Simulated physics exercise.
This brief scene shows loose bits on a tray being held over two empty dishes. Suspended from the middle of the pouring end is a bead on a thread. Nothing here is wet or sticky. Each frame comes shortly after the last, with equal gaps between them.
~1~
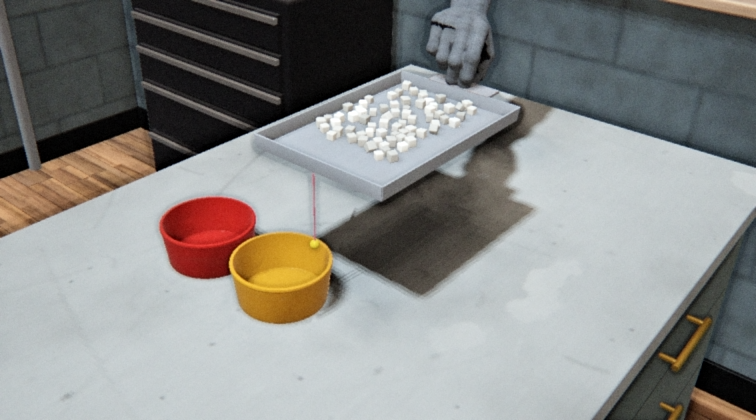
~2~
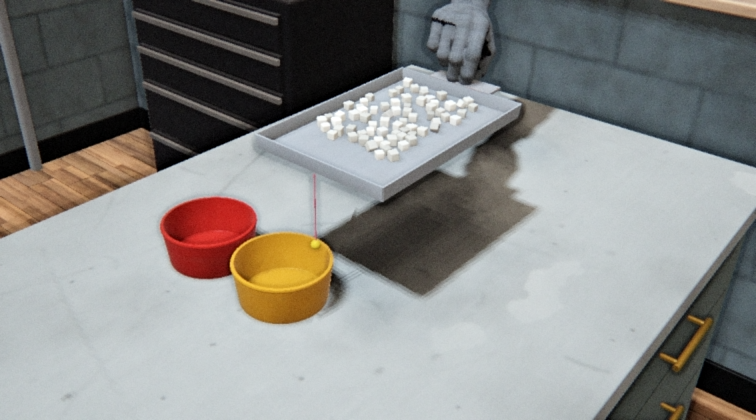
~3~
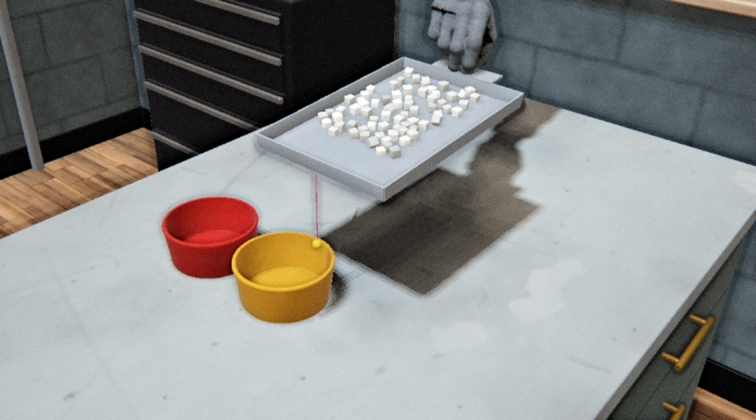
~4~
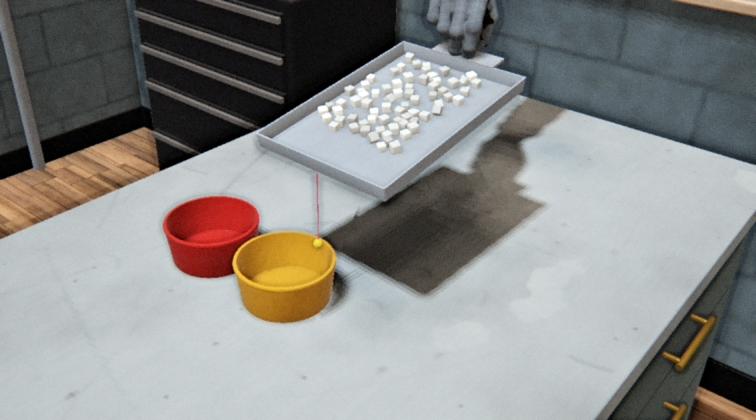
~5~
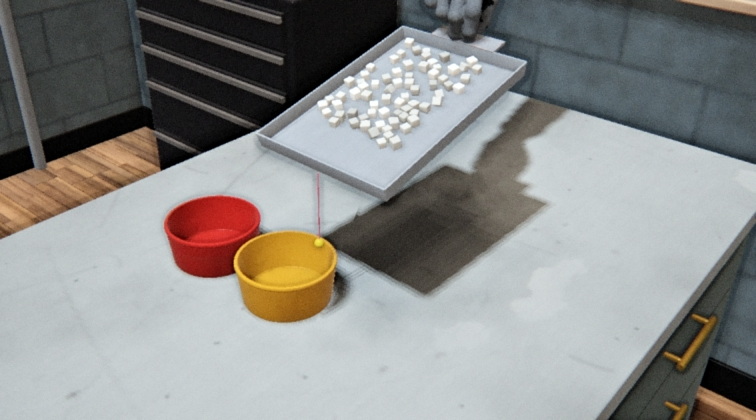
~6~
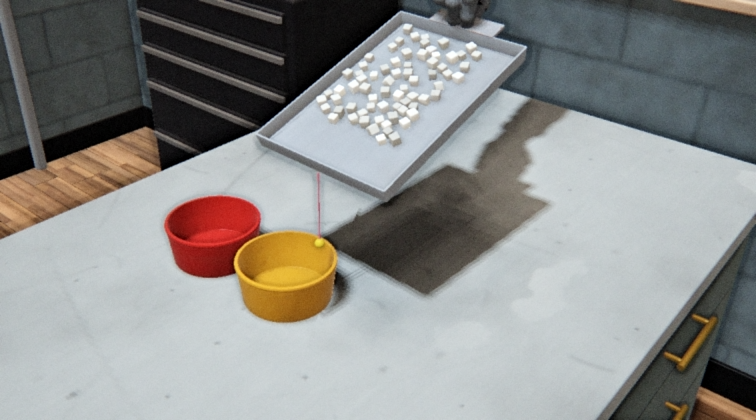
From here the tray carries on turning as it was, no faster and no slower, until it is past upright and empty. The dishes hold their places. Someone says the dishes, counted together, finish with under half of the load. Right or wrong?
Right.
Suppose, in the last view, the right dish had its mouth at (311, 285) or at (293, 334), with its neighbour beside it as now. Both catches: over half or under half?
At place one the greater share; at place two a lesser share.
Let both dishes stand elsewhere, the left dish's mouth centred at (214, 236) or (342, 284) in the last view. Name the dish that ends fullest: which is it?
Placement one: The right-positioned dish. Placement two: The left-positioned dish.
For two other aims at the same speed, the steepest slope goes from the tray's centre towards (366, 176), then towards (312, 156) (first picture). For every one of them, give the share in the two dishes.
First case about 10 percent; second case about 80 percent.
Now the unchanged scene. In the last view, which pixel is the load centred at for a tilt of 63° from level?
I'd put the middle of the pieces at roughly (328, 149).
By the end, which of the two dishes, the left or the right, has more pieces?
Noted: Right of the pair.
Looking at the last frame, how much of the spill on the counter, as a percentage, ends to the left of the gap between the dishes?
Around 40 percent of the pieces.
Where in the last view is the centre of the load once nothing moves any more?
The centre comes to rest near (280, 319).
Soon, tray tipped steeply; nearly all on the tray; a stray few in the air.
A while on, tray tipped past a quarter turn; most on the tray; a stray few in the right dish; a small part outside both.
Towards the end, tray tipped past a quarter turn; about a third in the right dish; about two thirds outside both.
Finally, tray tipped past a quarter turn; about a third in the right dish; none in the left dish; about two thirds outside both.
